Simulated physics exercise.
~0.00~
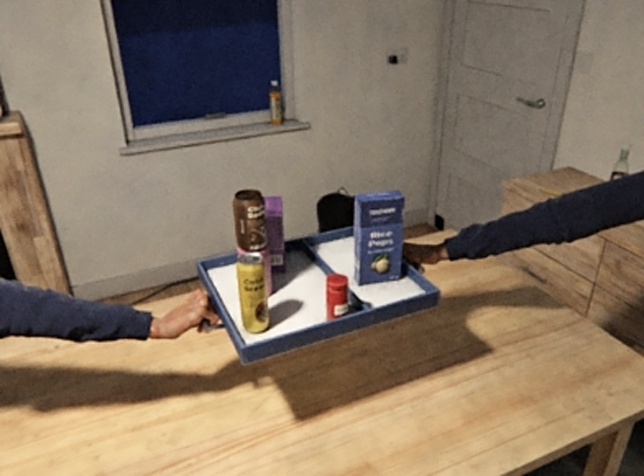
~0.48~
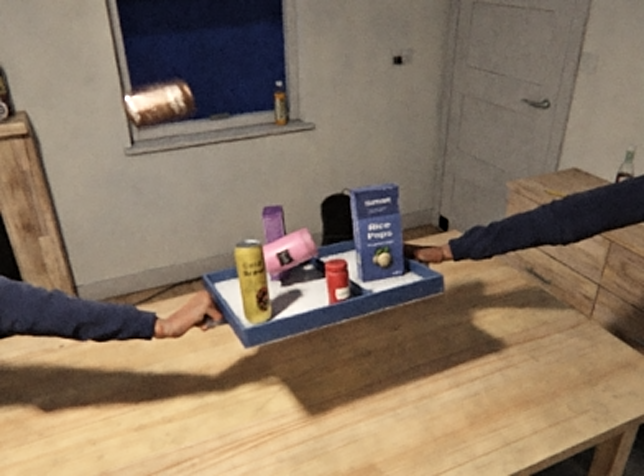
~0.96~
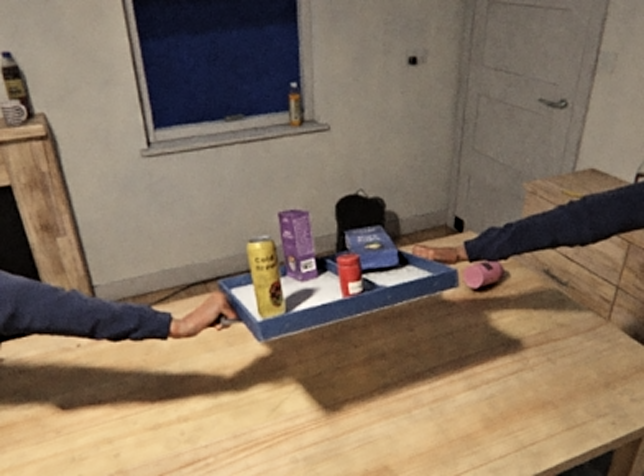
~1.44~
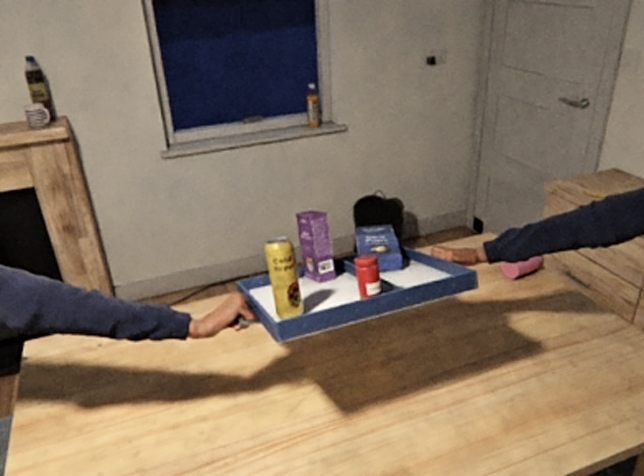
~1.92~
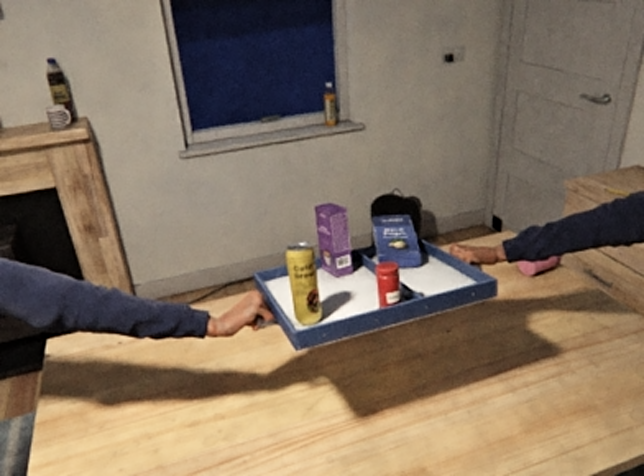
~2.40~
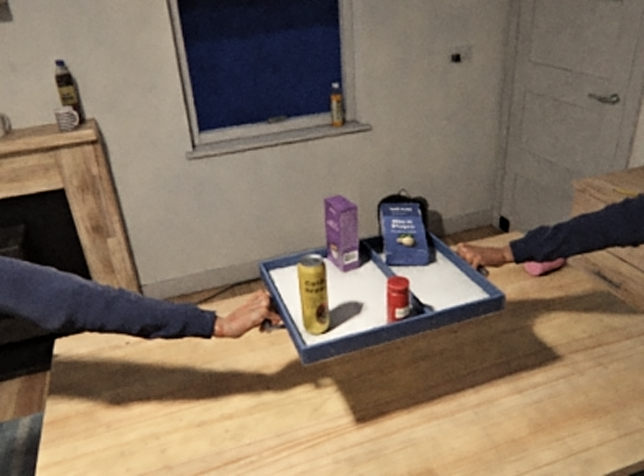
The footage shows two hands holding a blue-rimmed tray of containers above a wooden table as it tips away; a brown can and a pink jar tumble off and a blue packet falls back, while the yellow can, red shaker and purple packet remain standing as the tray levels.
